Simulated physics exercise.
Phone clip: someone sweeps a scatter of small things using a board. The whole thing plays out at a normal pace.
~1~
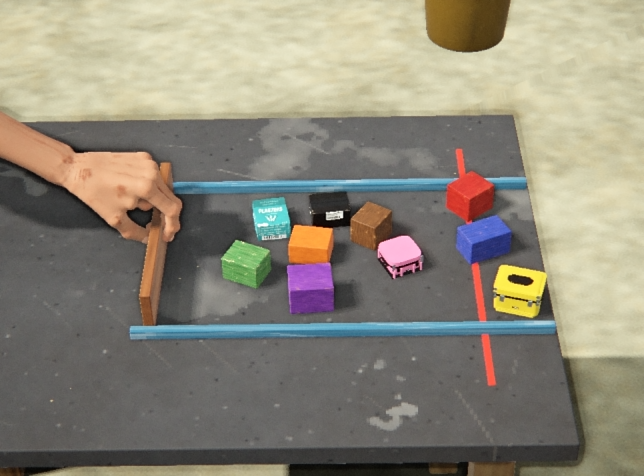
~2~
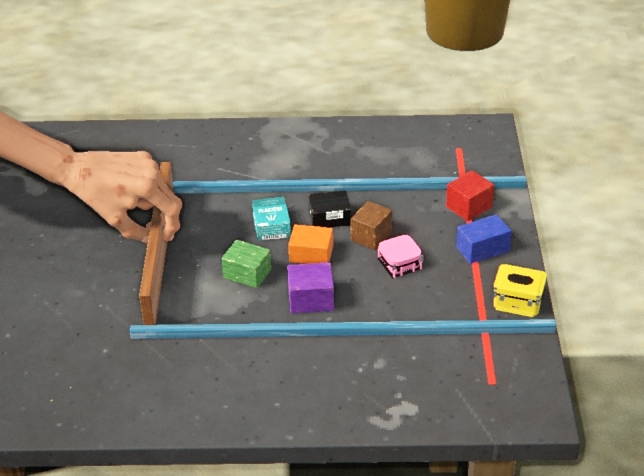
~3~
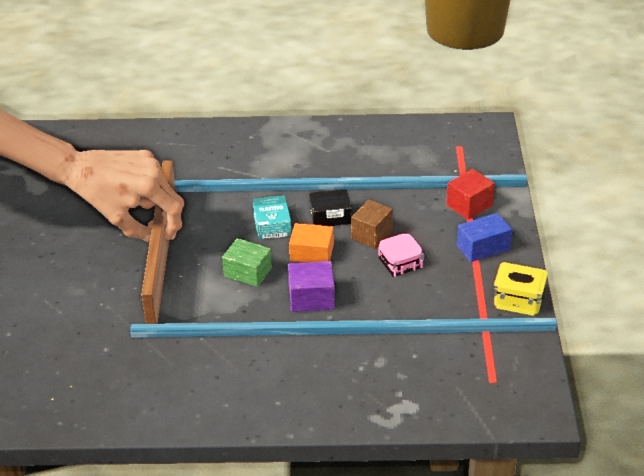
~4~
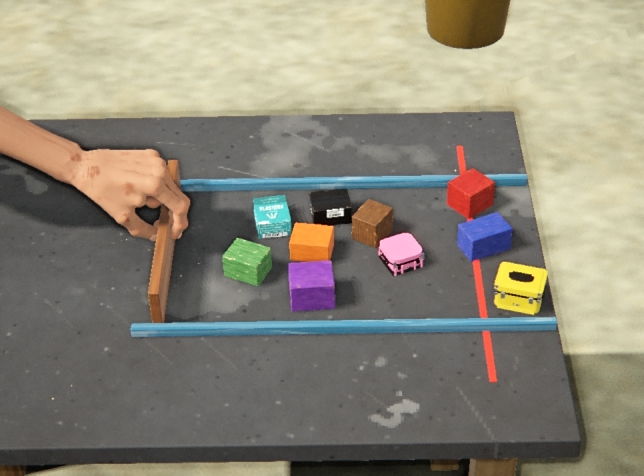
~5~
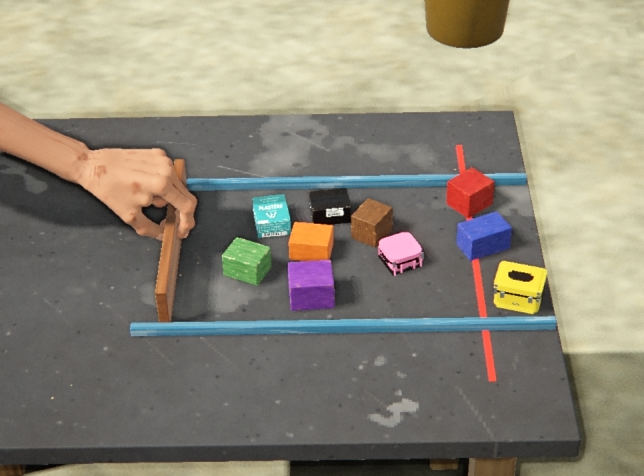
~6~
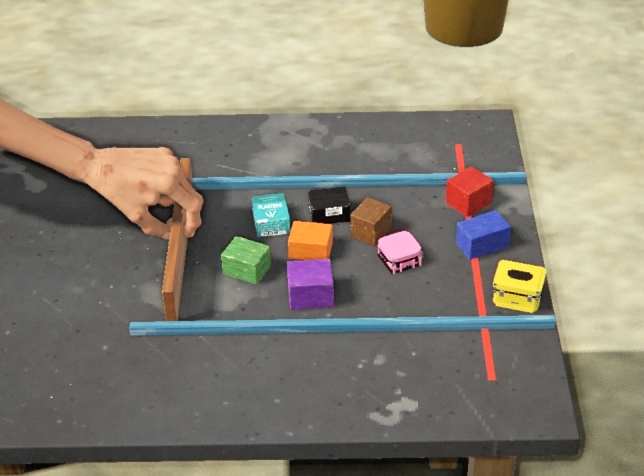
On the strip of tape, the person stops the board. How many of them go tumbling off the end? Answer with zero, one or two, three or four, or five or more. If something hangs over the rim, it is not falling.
One or two.
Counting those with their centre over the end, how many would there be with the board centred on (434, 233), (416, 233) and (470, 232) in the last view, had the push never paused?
0, 0 and 2.
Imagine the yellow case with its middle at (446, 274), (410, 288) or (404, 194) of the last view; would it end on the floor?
Place by place, it survives; does not fall; is lost.
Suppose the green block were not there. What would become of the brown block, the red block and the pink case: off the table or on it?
Brown block - safe; red block - gone; pink case - safe.
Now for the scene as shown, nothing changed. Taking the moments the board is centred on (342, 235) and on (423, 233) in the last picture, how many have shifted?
That gives 7 for the first and 9 for the second.
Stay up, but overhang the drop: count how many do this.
The total comes out at 4.
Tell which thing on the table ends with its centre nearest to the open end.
It's the yellow case that ends nearest.
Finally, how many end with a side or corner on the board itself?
I count 4 of them.
Soon after, none off yet; yellow case at rest near (519, 286); blue block at rest near (483, 235); red block at rest near (470, 192).
Then, none off yet; yellow case at rest near (519, 286); blue block moved about its own width near (512, 229); red block moved about its own width near (512, 186).
At rest, the number that fall off is one or two; fallen, red block and blue block.
